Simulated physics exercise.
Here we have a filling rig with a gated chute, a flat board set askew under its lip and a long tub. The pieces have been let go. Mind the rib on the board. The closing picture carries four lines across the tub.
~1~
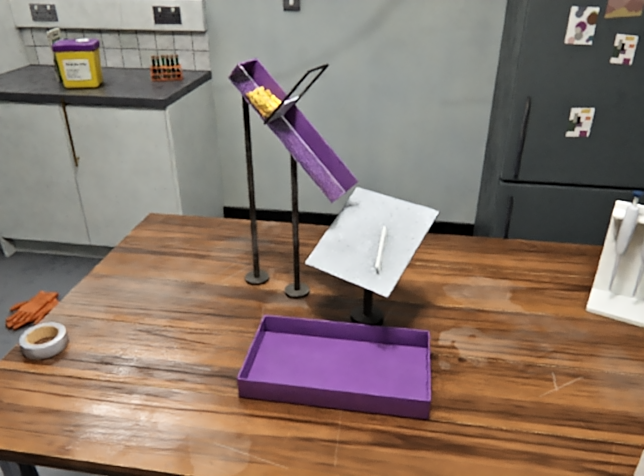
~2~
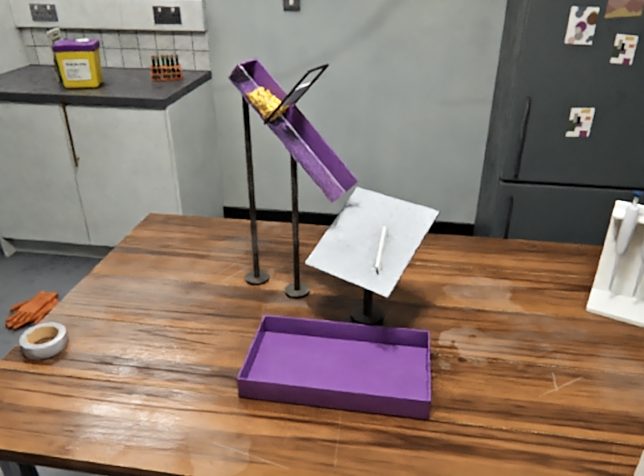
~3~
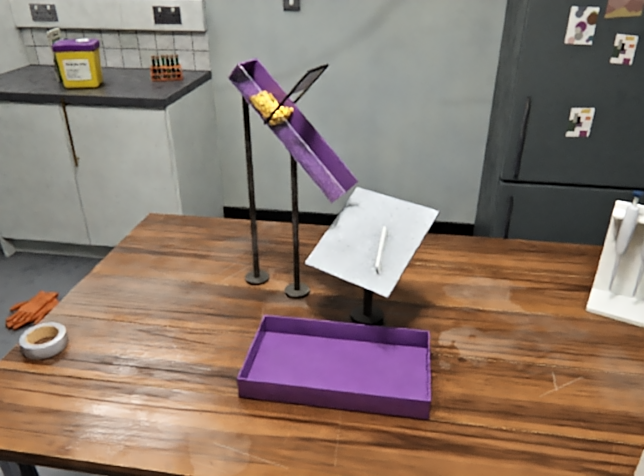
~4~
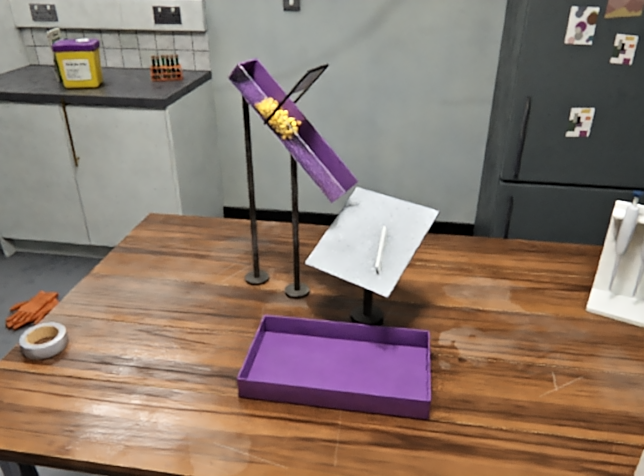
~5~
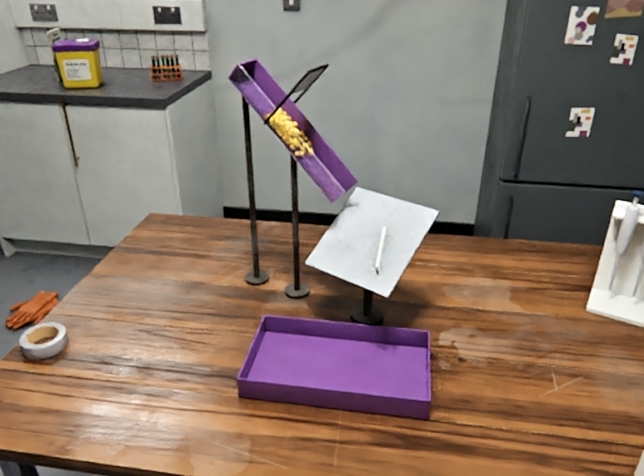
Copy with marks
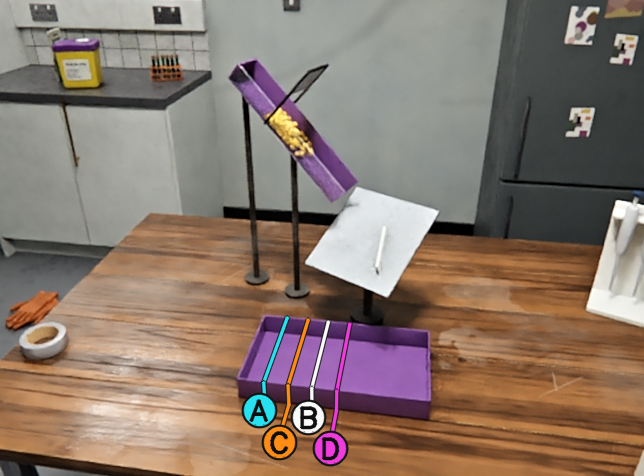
In this clip, a black gate swings up on a sloping purple chute, and the clump of small yellow pieces behind it slides down the chute toward the right, spreading out above a tilted white board and an empty purple tub.
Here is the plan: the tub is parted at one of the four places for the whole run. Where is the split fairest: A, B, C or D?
Use line D.
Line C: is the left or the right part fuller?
The right side.
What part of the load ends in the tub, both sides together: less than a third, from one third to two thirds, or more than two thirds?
About that: More than two thirds.
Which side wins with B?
Right.
On the marked copy, line A crosses the front rim at (263, 381); line B crosses the front rim at (311, 387); line C crosses the front rim at (288, 384); line D crosses the front rim at (336, 390).
If A is chosen, of what is caught, a stray few on the left of the divider, nearly all on the right.
If B is chosen, of what is caught, a small part on the left of the divider, most on the right.
If C is chosen, of what is caught, a small part on the left of the divider, nearly all on the right.
If D is chosen, of what is caught, about half on the left of the divider, about half on the right.
